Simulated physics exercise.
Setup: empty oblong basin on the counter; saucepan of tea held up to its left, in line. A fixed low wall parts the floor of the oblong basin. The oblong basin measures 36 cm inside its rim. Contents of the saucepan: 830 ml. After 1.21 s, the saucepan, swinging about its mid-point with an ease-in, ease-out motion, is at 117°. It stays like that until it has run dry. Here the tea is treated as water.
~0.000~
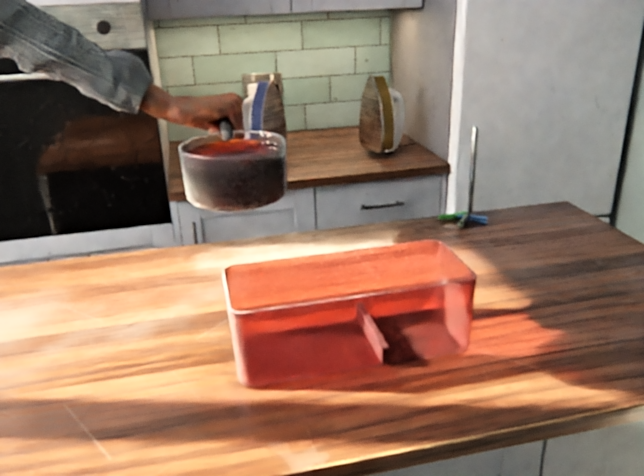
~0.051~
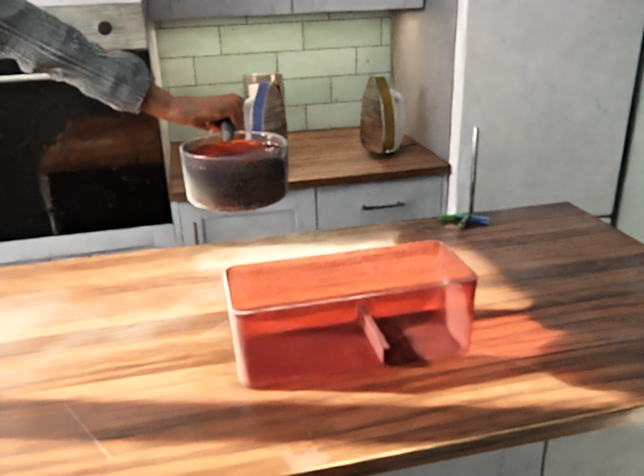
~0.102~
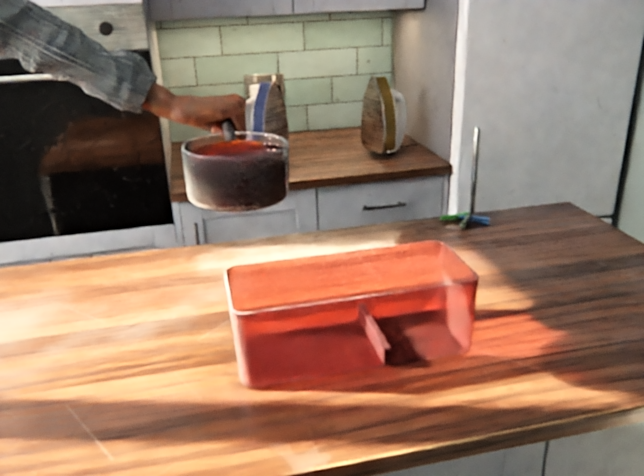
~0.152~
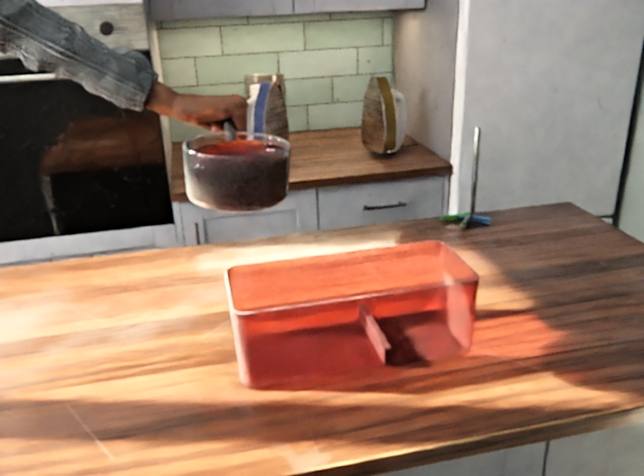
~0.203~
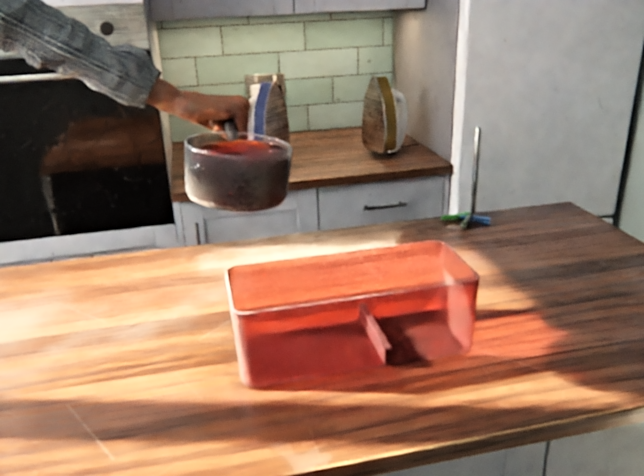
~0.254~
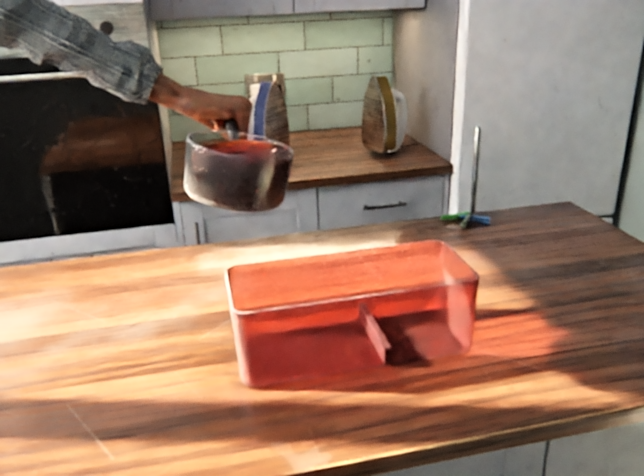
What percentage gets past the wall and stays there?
About 18 per cent.
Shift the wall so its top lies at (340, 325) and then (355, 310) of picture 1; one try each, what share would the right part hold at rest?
Respectively 60 and 40 %.
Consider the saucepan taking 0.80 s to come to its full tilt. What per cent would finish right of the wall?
20 per cent.
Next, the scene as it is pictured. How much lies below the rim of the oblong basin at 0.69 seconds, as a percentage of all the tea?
I reckon close to 16 percent of it.
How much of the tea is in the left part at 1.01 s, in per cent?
The left part holds some 76 per cent.
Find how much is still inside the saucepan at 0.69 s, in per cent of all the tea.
Around 46 percent.
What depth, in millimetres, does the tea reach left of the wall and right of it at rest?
Some 22 mm on the left and some 8 mm on the right.
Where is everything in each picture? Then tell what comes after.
The first frame shows tilt 0°; pouring edge (285, 141); surface from (183, 156) to (283, 147); the oblong basin's rim runs from (227, 290) to (458, 259); the wall's top is at (371, 324).
The second frame shows tilt 1°; pouring edge (286, 142); surface from (184, 156) to (284, 147).
The third frame shows tilt 2°; pouring edge (287, 143); surface from (185, 156) to (285, 148).
The fourth frame shows tilt 4°; pouring edge (289, 145); surface from (186, 156) to (286, 149).
The fifth frame shows tilt 8°; pouring edge (290, 148); surface from (188, 156) to (288, 149).
The sixth frame shows tilt 12°; pouring edge (292, 152); surface from (189, 156) to (289, 149).
By 0.69 s the tilt is 71° and 47 per cent is still to pour, 15 is left of the wall and 0 right of it.
By 1.01 s the tilt is 109° and 5 per cent is still to pour, 76 is left of the wall and 8 right of it.
By 1.35 s the tilt is 117° and 0 per cent is still to pour, 86 is left of the wall and 13 right of it.
By 1.71 s the tilt is 117° and 0 per cent is still to pour, 81 is left of the wall and 17 right of it.
At rest 81 per cent lies left of the wall, 18 right of it and 1 outside.
